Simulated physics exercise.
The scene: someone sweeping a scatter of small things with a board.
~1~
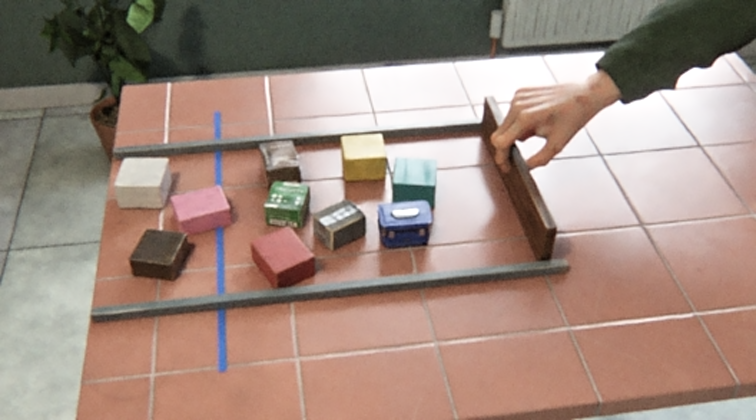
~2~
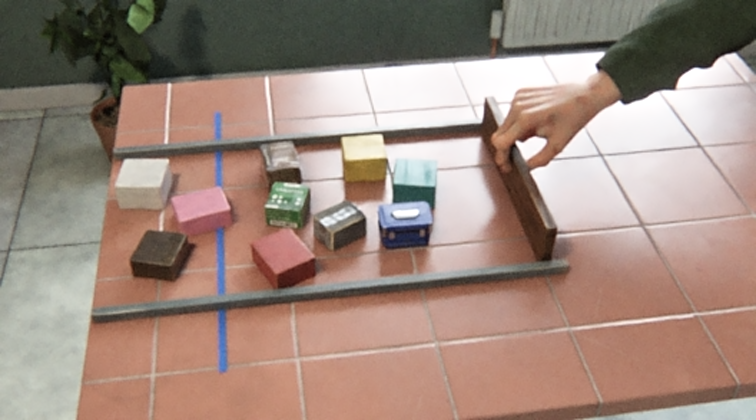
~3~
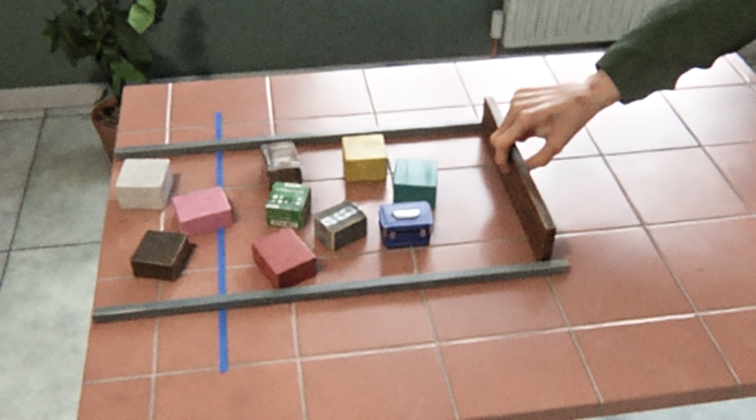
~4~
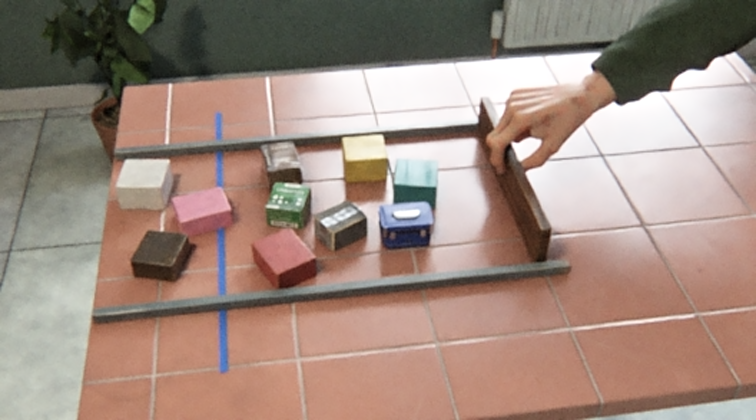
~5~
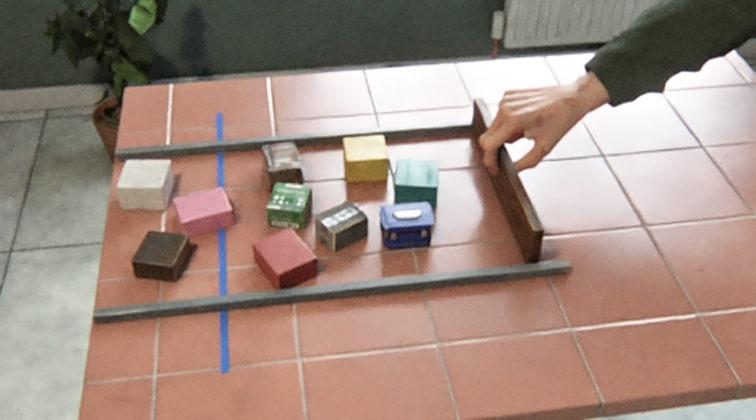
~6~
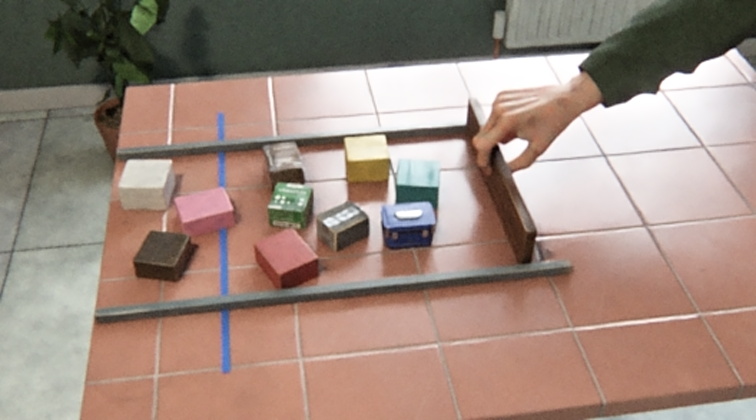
A hand slides a dark wooden board slightly left toward scattered colourful blocks on tiles.
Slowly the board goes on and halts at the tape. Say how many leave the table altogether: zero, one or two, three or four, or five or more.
In the end the number that fall off is zero.
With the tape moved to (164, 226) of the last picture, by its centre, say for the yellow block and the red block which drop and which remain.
The yellow block stays on; the red block holds on.
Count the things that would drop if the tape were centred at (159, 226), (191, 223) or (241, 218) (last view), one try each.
The counts: 6, 2 and 0.
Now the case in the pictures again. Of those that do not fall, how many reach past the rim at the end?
The number is 2.
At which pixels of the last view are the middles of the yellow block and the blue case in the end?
About (200, 173), and the other about (197, 249).
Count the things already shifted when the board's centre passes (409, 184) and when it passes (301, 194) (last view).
By then 3, and 8.
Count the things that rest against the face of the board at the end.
The number is 4.
Early on, none off yet; white block at rest near (147, 185); black block at rest near (163, 255); pink block at rest near (205, 212).
A while later, none off yet; white block at rest near (145, 183); black block at rest near (161, 257); pink block travelled about its own width near (150, 217).
Finally, the number that fall off is zero.
